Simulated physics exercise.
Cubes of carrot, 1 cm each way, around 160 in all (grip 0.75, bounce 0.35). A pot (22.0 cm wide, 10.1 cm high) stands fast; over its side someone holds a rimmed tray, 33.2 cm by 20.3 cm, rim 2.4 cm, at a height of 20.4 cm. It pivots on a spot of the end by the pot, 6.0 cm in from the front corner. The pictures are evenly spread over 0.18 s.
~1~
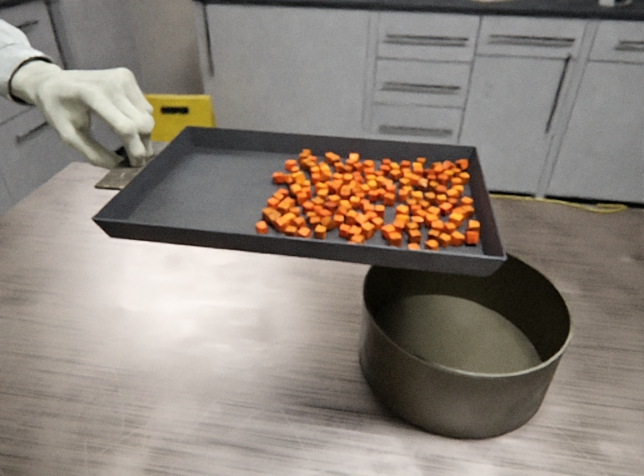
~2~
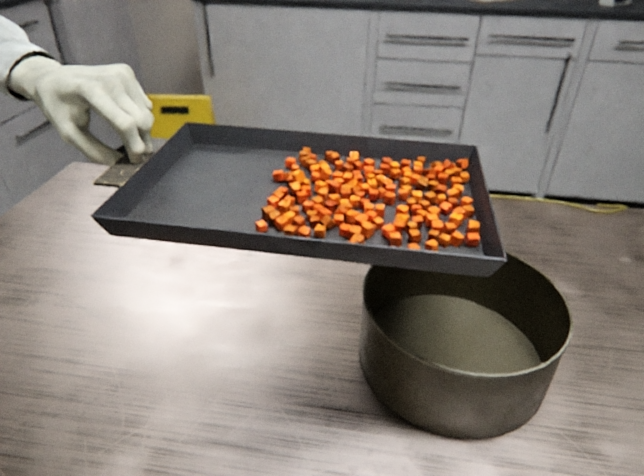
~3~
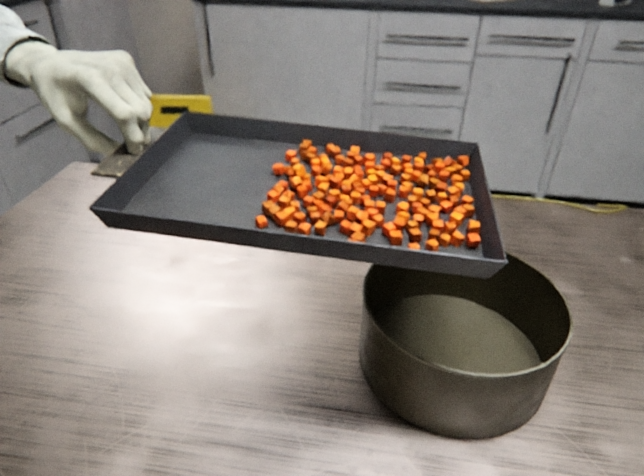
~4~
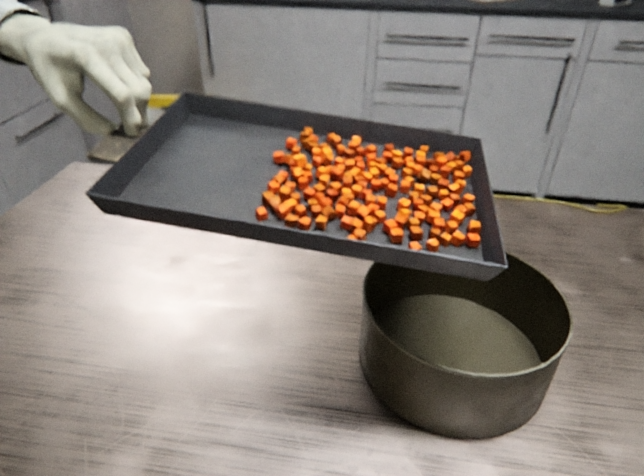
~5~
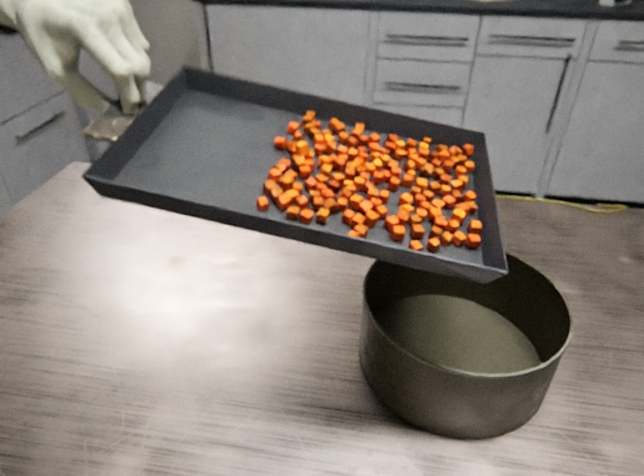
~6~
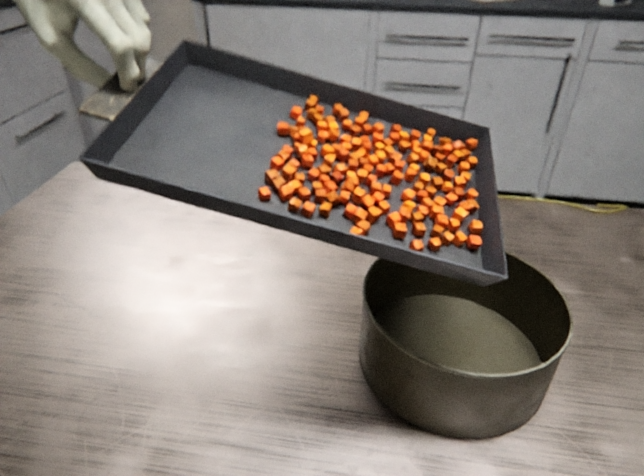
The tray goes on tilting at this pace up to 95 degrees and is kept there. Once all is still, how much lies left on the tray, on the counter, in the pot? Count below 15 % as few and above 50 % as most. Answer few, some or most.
Tray few, counter most, pot some.
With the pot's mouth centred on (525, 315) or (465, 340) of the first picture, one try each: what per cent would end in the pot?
About 65 and 100 per cent.
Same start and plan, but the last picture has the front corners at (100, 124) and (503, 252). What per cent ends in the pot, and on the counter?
Pot 75, counter 25.
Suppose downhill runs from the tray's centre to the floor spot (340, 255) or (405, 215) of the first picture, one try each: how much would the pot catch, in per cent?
Some 30 and 65 per cent.
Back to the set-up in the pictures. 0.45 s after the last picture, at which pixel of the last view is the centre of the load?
Near (490, 261).
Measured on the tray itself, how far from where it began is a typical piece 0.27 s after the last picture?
About 3 cm.
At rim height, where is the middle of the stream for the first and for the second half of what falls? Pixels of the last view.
First near (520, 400), later near (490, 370).
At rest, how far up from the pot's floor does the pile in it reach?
Roughly 1.5 cm.
Then, 0.27 s after the last picture, tilt 56 degrees; the tray holds 100 %, the pot 0 %.
Then, 0.45 s after the last picture, tilt 82 degrees; the tray holds 85 %, the pot 0 %.
Then, 0.75 s after the last picture, tilt 95 degrees; the tray holds 5 %, the pot 30 %.
In the end, tray 0 %, counter 65 %, pot 35 %.
